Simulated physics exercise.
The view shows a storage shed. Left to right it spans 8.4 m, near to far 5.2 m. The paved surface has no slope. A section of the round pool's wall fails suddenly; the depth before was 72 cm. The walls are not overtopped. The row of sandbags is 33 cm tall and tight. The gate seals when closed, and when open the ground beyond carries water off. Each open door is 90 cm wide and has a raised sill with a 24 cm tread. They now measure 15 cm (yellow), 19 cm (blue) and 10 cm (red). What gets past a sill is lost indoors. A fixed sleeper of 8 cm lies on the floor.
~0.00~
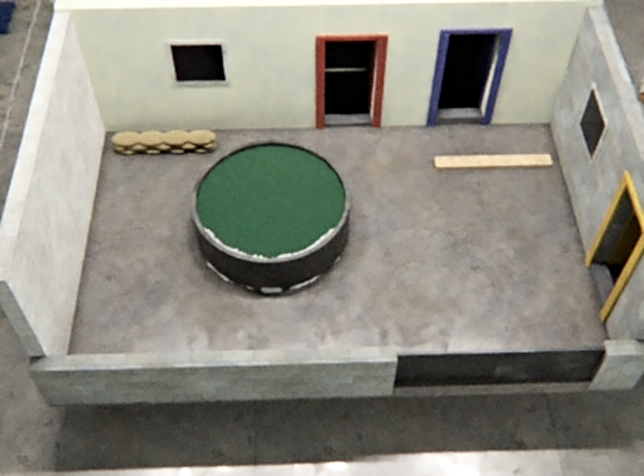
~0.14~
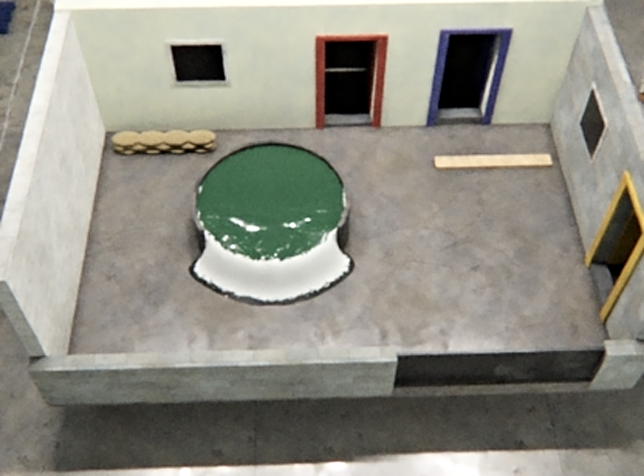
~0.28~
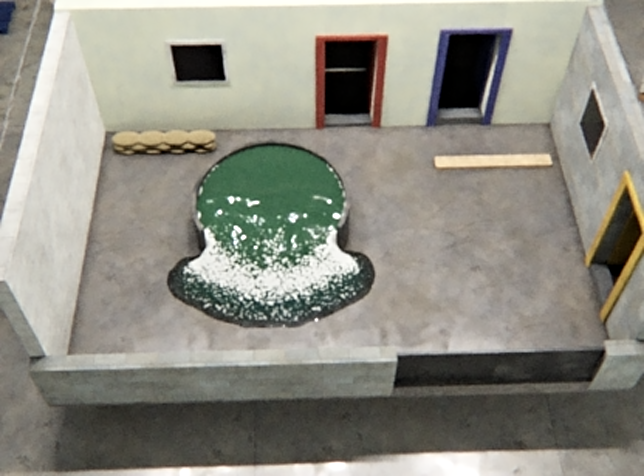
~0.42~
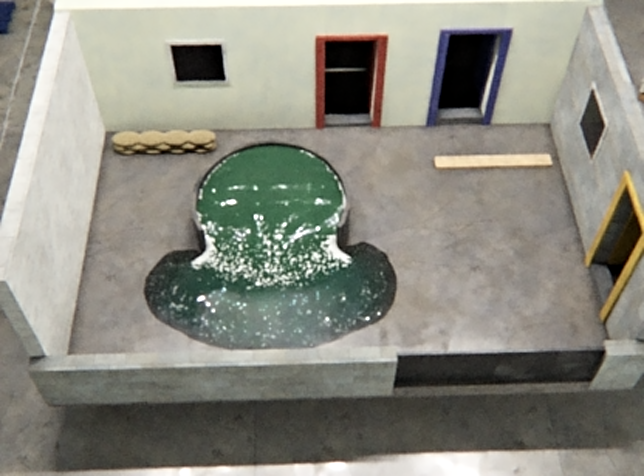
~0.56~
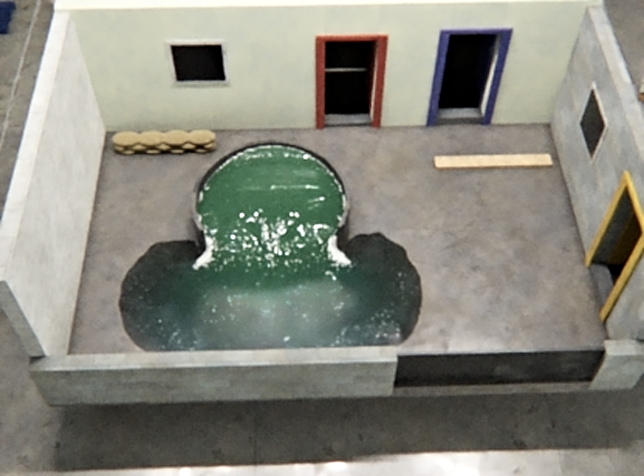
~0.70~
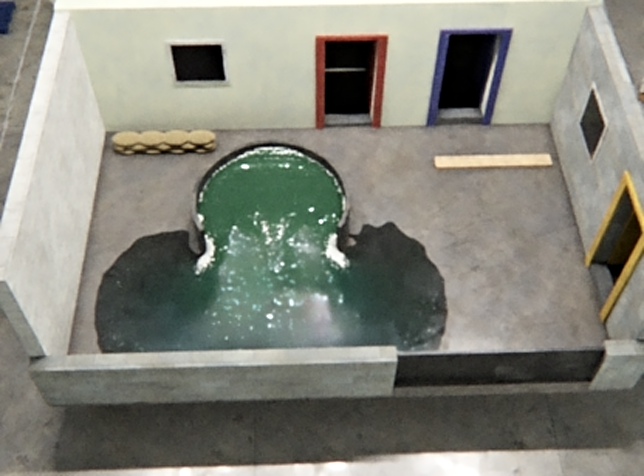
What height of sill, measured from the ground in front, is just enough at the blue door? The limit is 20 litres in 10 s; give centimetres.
At least 7 cm or so.
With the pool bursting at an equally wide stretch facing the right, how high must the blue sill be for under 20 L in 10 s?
Some 15 cm.
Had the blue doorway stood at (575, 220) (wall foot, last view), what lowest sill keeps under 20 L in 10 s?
About 8.0 cm.
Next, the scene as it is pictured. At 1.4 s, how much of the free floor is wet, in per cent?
Some 35 per cent of it.
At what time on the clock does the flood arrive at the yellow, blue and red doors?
Arrival: Yellow 2.2 s, blue 5.0 s, red 4.5 s.
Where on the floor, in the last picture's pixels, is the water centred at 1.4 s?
At about (271, 282).
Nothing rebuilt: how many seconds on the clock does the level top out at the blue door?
Near 9.0 s.
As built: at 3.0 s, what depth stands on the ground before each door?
Depths in cm: Yellow 22, blue 0, red 0.
After 1.4 s water covers 35 % of the floor, deepest (48 cm) near (268, 366); it has not reached the blue door.
After 3.0 s water covers 55 % of the floor, deepest (36 cm) near (75, 382); it has not reached the blue door.
After 10.0 s water covers 95 % of the floor, deepest (17 cm) near (434, 372); 9 cm at the blue door, 0 litres in over its 19 cm sill.
At the blue door as built, the water arrived by 4.8 s and peaked near 12 cm at 8.8 s.
With a sill of 6 cm, 28 litres would have come in within the 10 s; with 8 cm, 12 litres. So under 20 litres takes about 7 cm.
